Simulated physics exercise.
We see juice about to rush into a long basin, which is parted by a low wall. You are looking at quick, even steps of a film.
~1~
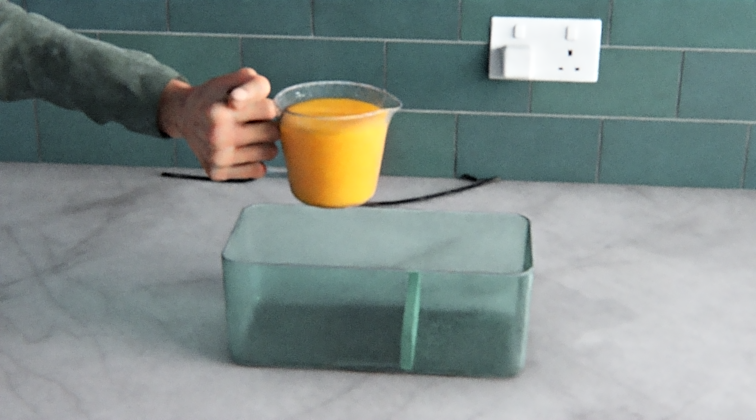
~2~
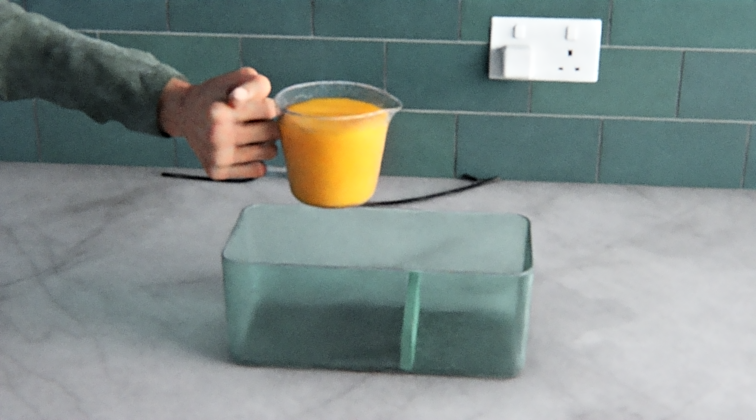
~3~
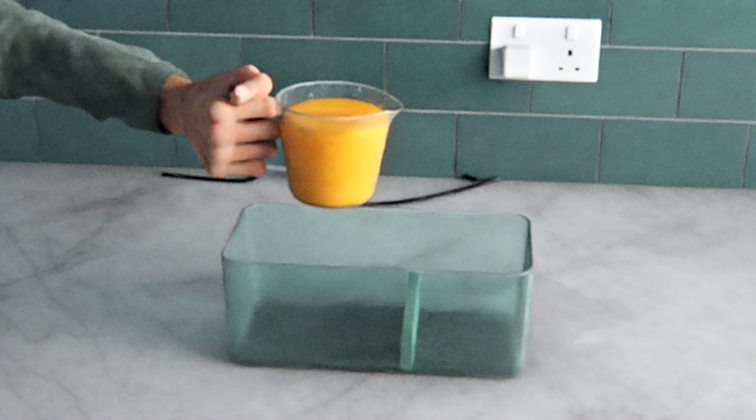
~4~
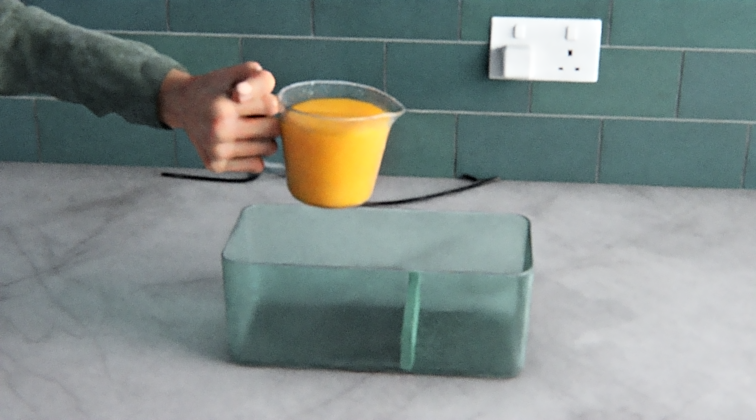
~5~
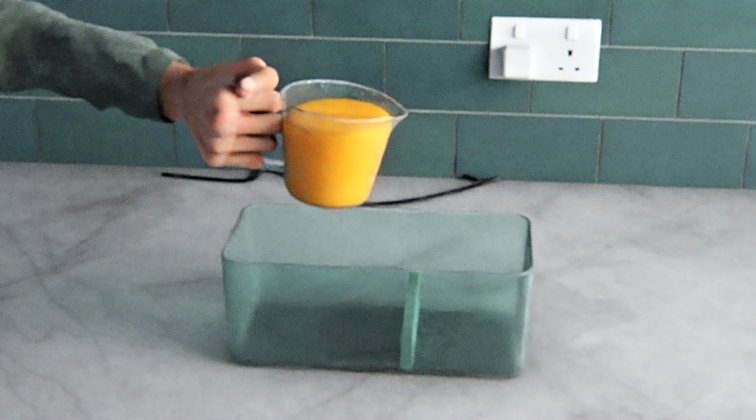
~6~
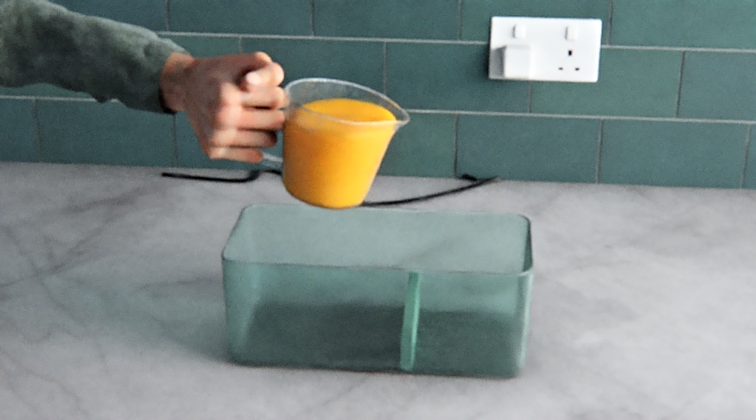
On a marble counter, a hand tilts a jug of orange juice slightly to the right.
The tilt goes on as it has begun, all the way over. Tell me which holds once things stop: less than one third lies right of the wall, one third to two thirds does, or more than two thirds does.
More than two thirds lies right of the wall.
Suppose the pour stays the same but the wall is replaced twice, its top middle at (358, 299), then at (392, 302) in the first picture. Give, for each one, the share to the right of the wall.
Record: Case 1 near 100 %, case 2 near 95 %.
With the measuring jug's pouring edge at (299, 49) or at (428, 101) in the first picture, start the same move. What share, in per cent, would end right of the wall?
About 5 and 90 per cent.
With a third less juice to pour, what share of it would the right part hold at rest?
Near 90 parts in a hundred.
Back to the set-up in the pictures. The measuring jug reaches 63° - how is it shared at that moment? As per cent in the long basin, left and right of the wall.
Left 0 %, right 10 %.
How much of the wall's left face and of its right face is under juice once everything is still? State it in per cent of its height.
Left side 0 percent, right side 80 percent.
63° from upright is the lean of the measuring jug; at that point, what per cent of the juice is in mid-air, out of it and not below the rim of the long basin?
Somewhere around 20 per cent of it.
A moment on, the measuring jug is tipped part way and 70 per cent is still to pour, 0 is left of the wall and 12 right of it.
Next, the measuring jug is tipped on its side and 15 per cent is still to pour, 3 is left of the wall and 73 right of it.
Then the measuring jug is tipped right over and 0 per cent is still to pour, 6 is left of the wall and 93 right of it.
Later the measuring jug is tipped right over and 0 per cent is still to pour, 7 is left of the wall and 93 right of it.
Finally, 7 per cent lies left of the wall, 93 right of it and 0 outside.
